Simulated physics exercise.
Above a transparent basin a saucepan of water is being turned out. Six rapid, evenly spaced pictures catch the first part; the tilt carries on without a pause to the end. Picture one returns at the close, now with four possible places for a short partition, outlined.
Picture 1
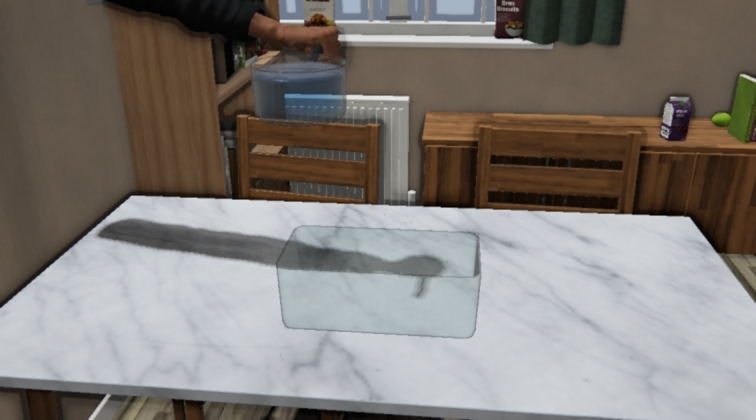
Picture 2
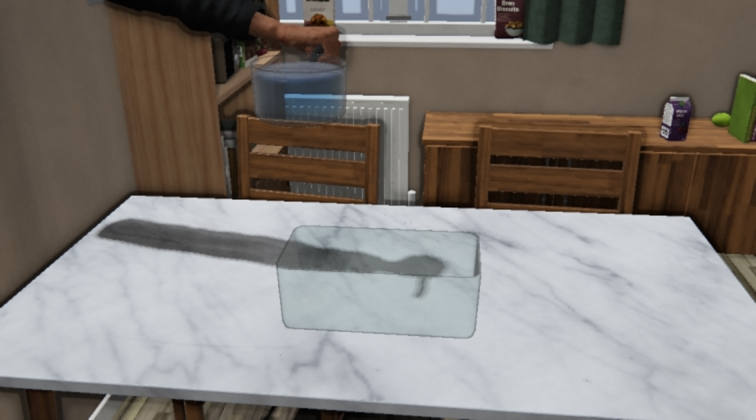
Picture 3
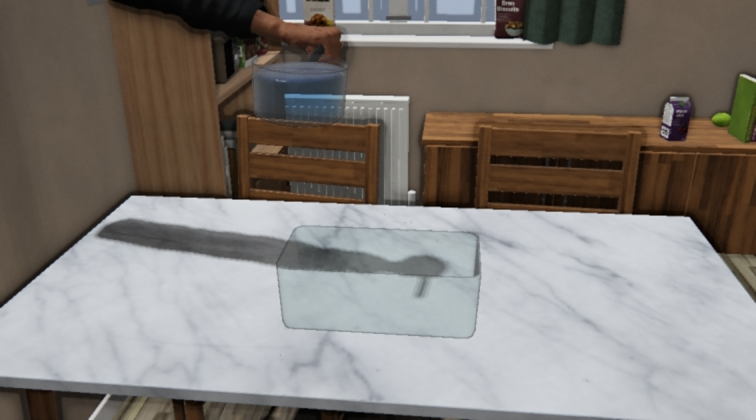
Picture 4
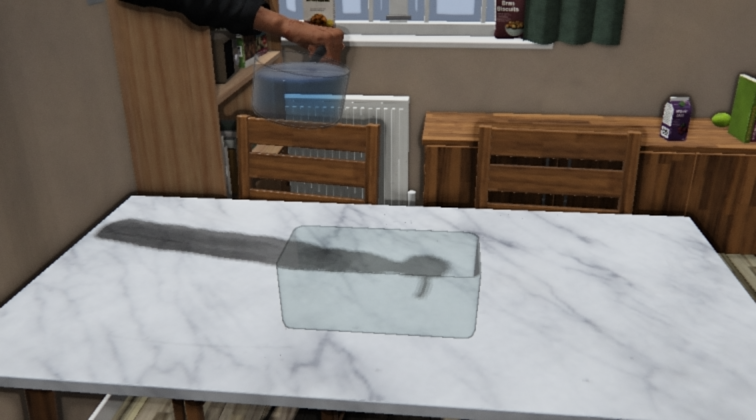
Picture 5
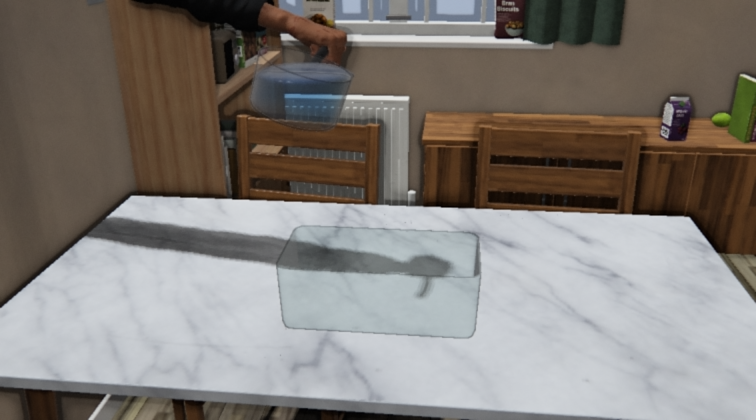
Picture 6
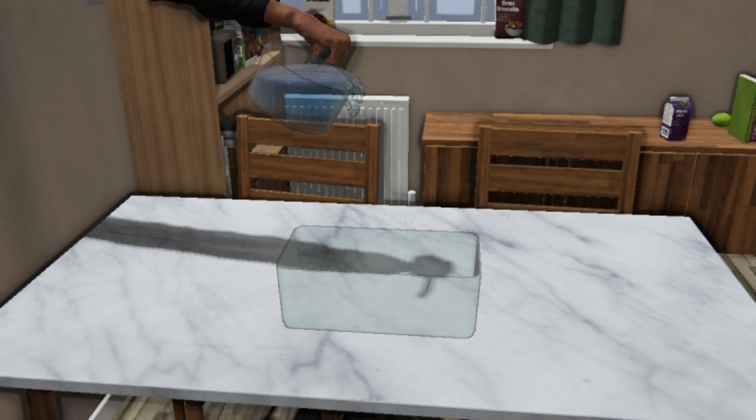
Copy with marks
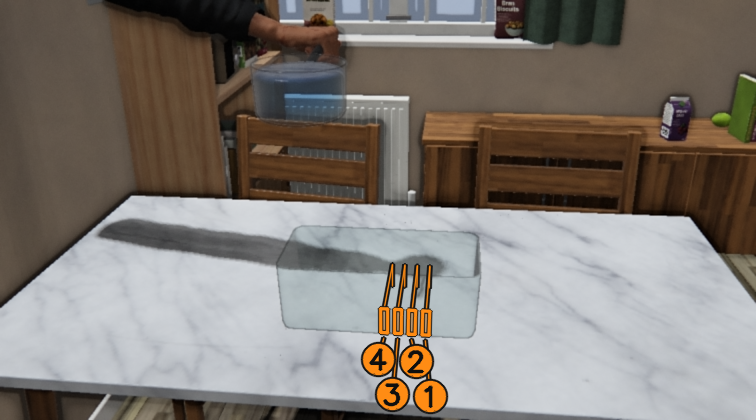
A hand held a see-through pan of water above and behind a clear basin on a marble table, kept it nearly still, then slowly tilted it until water just came over the lip.
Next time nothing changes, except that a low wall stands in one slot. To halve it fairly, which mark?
Place 2.
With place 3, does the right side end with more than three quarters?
No, it does not.
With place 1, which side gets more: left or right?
The left side.
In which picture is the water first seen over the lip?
In picture 5.
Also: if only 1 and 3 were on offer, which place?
That would be 3.
On the marked copy, 1 at (425, 340); 2 at (411, 339); 3 at (397, 338); 4 at (383, 337).
Choosing 1, about 74 % ends left of the wall and 23 % right of it; 3 % is lost outside.
Choosing 2, about 49 % ends left of the wall and 49 % right of it.
Choosing 3, about 34 % ends left of the wall and 63 % right of it.
Choosing 4, about 22 % ends left of the wall and 76 % right of it.
